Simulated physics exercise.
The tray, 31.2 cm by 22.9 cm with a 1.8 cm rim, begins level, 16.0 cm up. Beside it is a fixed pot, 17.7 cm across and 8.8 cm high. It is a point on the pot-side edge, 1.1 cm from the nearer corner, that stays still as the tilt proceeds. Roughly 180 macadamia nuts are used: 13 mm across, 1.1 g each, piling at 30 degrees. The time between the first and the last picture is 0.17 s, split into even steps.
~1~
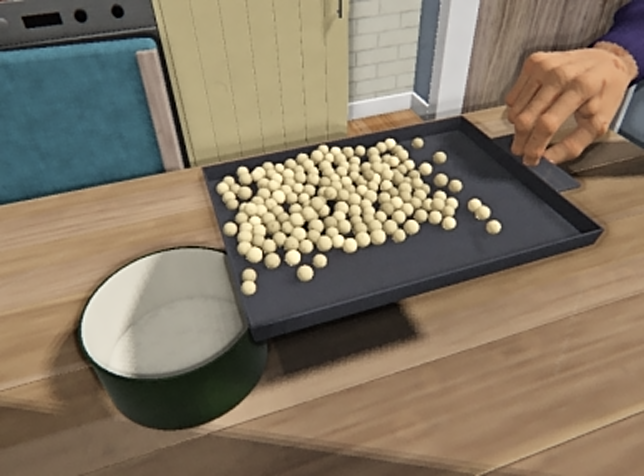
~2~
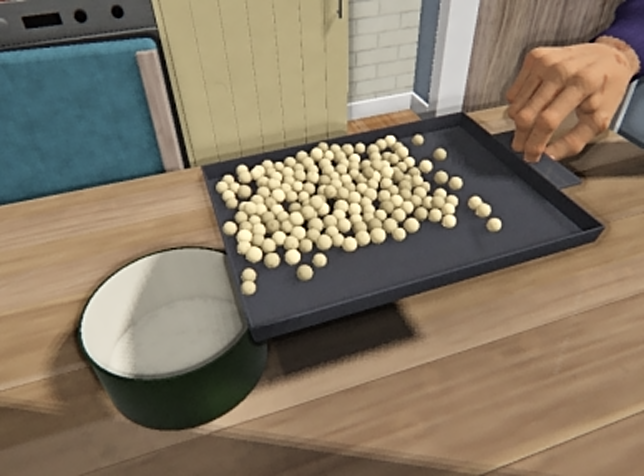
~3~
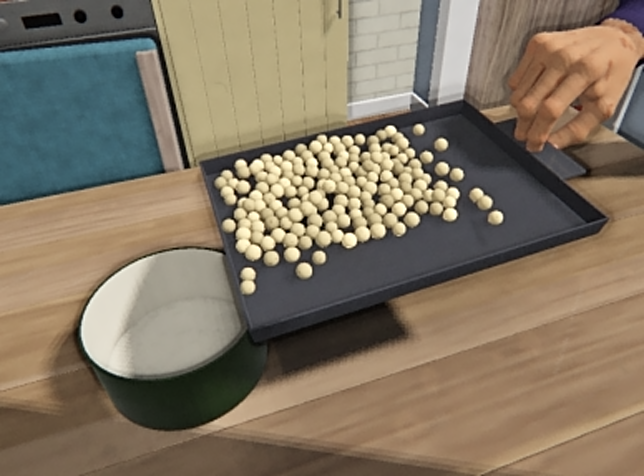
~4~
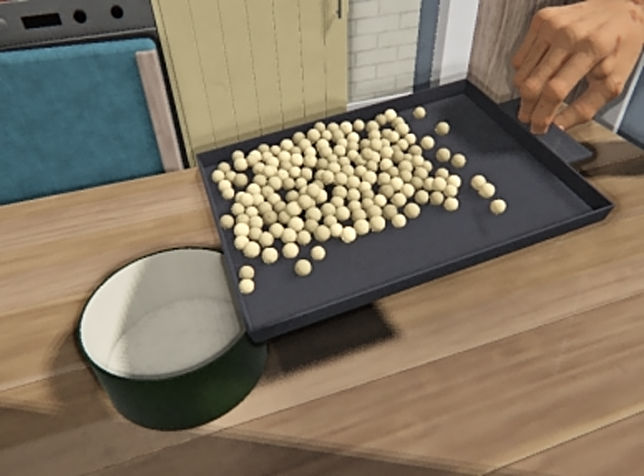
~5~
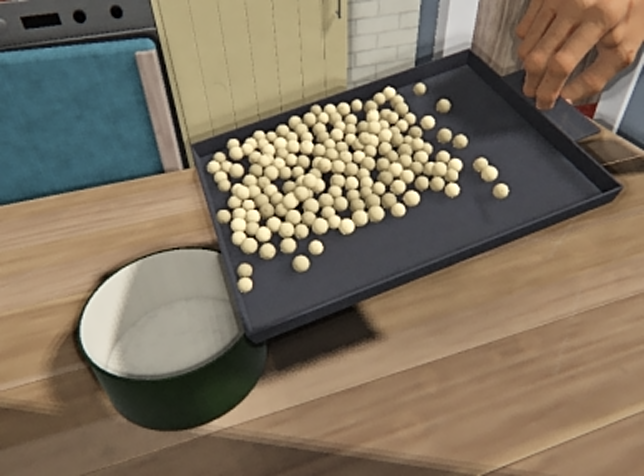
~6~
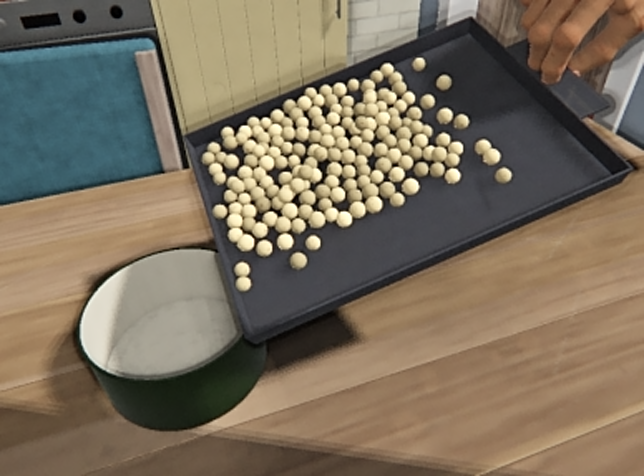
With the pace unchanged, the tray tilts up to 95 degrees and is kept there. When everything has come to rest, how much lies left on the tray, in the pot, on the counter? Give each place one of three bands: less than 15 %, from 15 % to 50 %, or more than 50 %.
As I see it, tray: Minimal; pot: Minimal; counter: Predominant.
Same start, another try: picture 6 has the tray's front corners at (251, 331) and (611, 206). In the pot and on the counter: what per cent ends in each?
Pot: 0, counter: 100.
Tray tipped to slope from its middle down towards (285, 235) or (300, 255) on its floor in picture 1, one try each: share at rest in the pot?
That would be close to 70 per cent and then close to 25 per cent.
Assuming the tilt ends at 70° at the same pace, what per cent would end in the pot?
In that case some 0 per cent.
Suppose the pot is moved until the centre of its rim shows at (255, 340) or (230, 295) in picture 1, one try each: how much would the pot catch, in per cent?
The shares would be near 5 and 0 per cent respectively.
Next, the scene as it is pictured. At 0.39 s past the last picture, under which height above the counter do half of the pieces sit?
Some 22 cm.
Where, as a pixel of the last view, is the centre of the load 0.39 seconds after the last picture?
Near (222, 287).
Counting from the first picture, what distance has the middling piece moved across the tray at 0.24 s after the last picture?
5 cm.
Then, 0.24 s after the last picture, tilt 58 degrees; the tray holds 100 %, the pot 0 %.
Then, 0.39 s after the last picture, tilt 83 degrees; the tray holds 90 %, the pot 0 %.
Then, 0.67 s after the last picture, tilt 95 degrees; the tray holds 5 %, the pot 0 %.
In the end, tray 0 %, pot 0 %, counter 100 %.
